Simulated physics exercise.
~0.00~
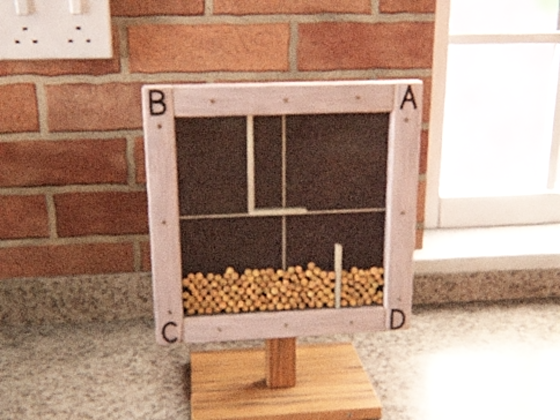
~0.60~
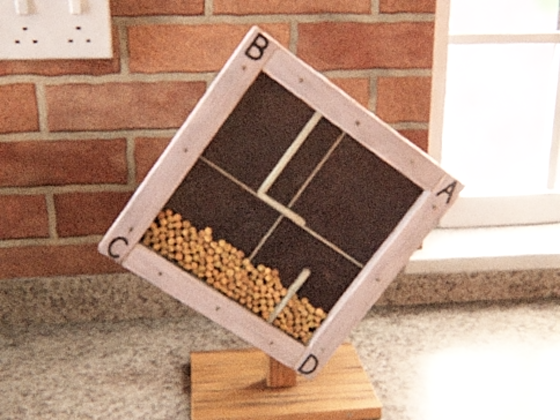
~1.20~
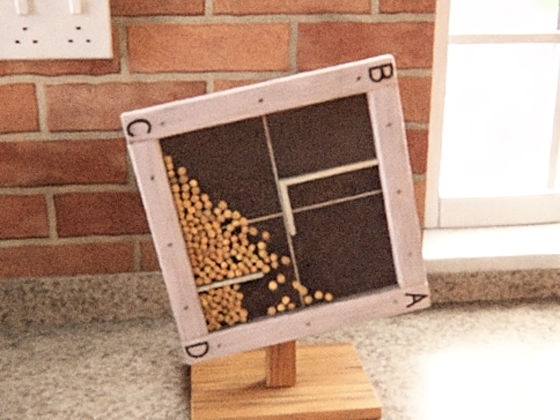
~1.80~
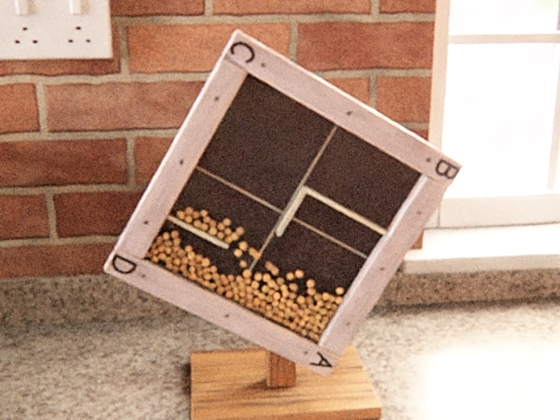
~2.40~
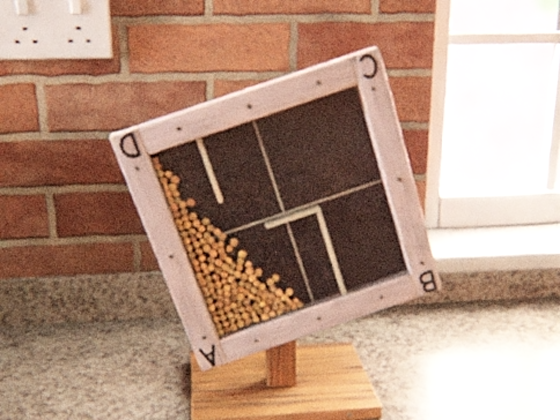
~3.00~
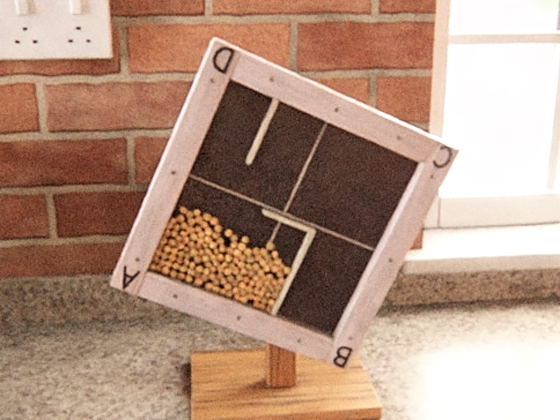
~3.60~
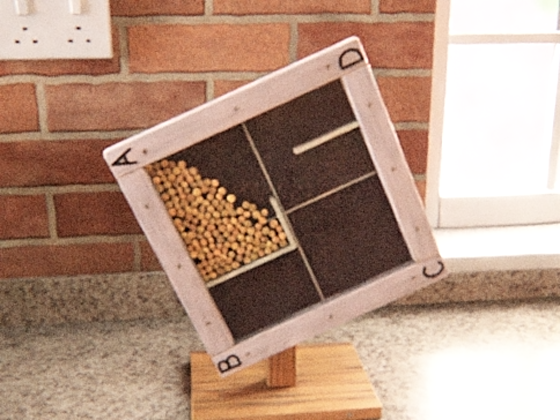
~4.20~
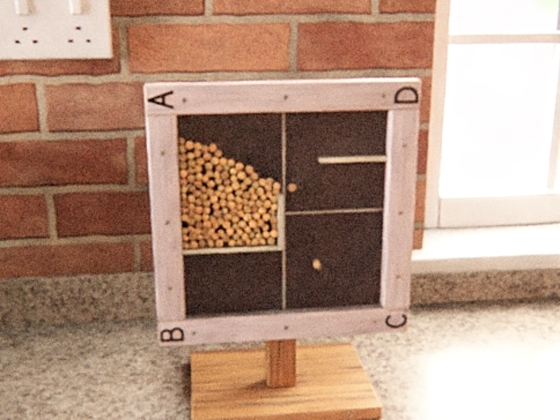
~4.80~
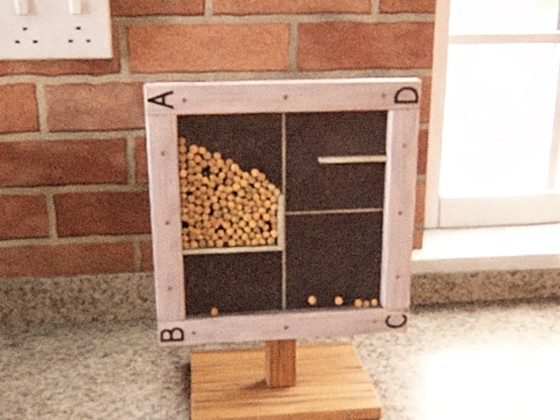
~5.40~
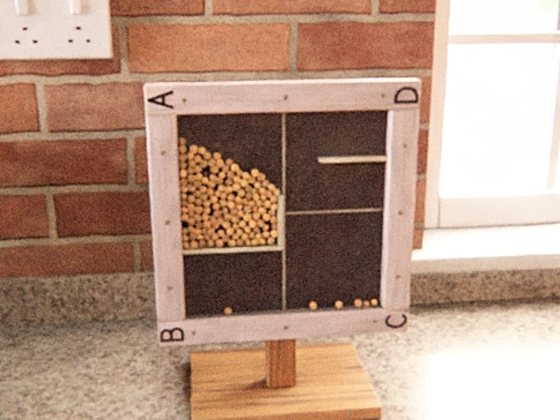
At first, a square box with a pale wooden frame stands upright on a wooden stand, with a layer of small tan beads lying along its bottom, by C and D. The box turns clockwise, and the beads slide and tumble past the thin inner strips, gathering toward D and then A. As it keeps turning, an L-shaped divider catches most of them in a pocket. The box stops with A at upper left, and a few beads spill over to the right and drop. Finally, most rest heaped on the ledge across the A and B quarters, with several on C's floor, one on B's floor, and D empty.
